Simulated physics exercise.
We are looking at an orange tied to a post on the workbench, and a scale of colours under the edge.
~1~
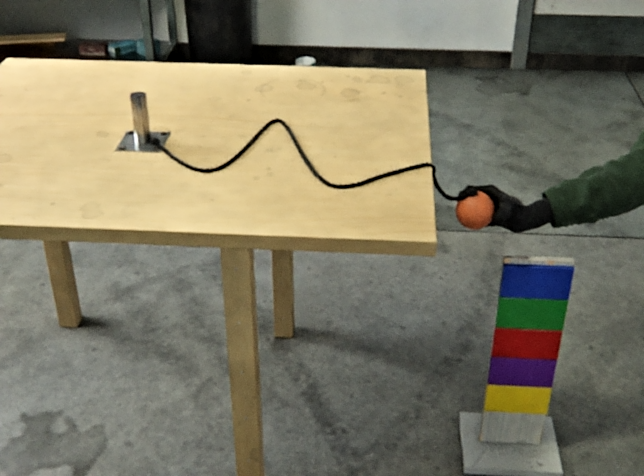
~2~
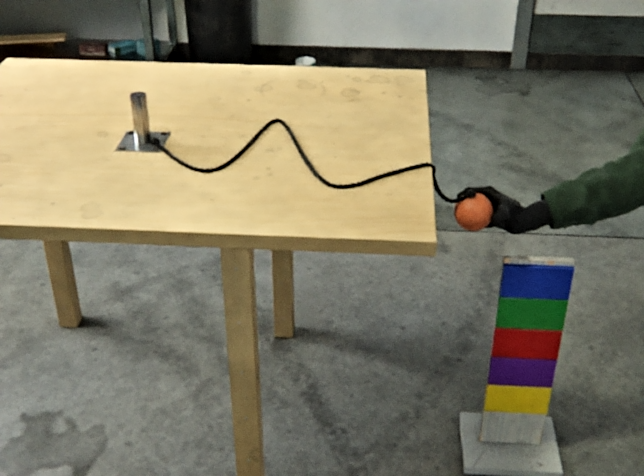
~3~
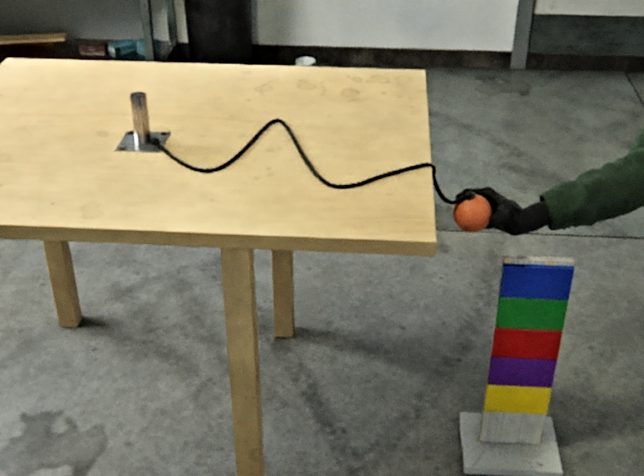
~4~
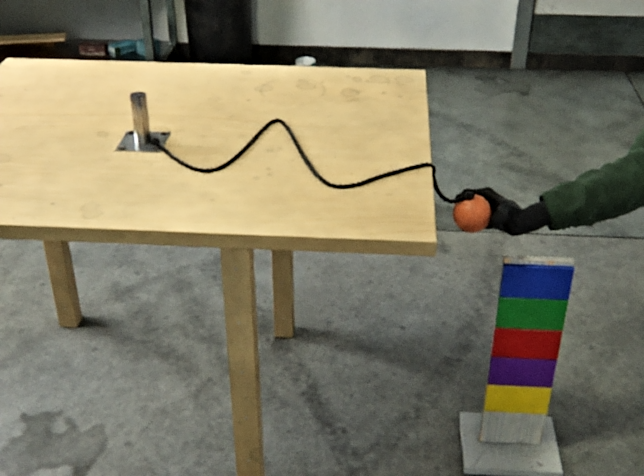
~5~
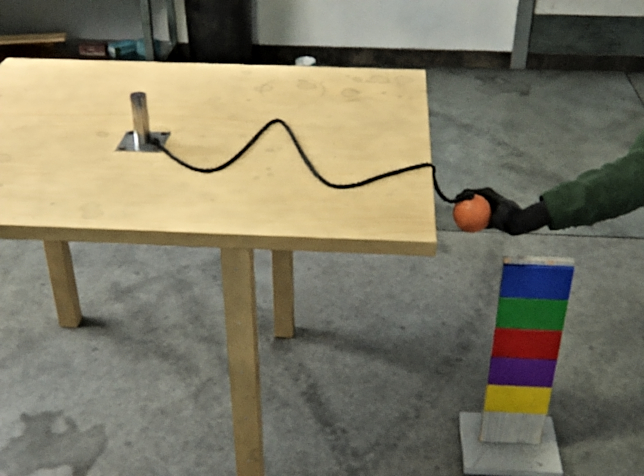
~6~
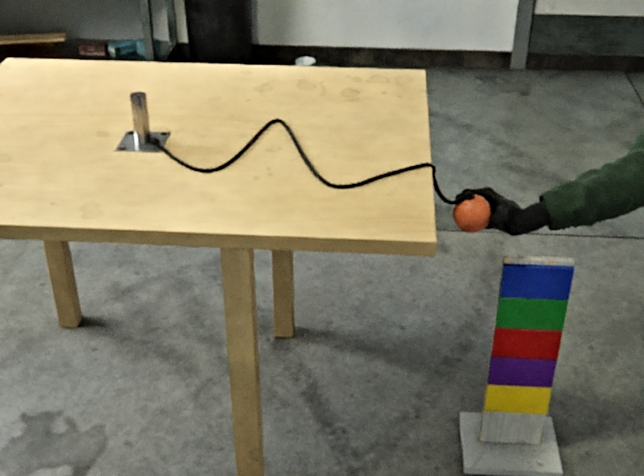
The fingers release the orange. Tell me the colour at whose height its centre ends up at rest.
It ends up level with yellow.
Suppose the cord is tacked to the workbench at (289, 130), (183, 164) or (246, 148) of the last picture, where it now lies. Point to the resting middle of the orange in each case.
The three spots are (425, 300), (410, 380) and (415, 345), in that order.
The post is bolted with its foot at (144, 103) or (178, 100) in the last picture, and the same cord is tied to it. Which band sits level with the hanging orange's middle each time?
It would be purple; yellow.
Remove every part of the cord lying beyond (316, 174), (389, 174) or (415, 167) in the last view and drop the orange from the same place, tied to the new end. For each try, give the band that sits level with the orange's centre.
Results, first to last: Above them all; green; red.
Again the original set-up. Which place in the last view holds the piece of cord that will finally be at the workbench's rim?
Near pixel (296, 143).
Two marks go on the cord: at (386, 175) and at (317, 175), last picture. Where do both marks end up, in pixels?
The first moves to (421, 288), the second to (427, 222).
Early on, orange near (428, 361); level with purple.
Midway, orange near (398, 381); level with yellow.
Finally, orange near (411, 387); level with yellow. Its middle rests at the yellow band.
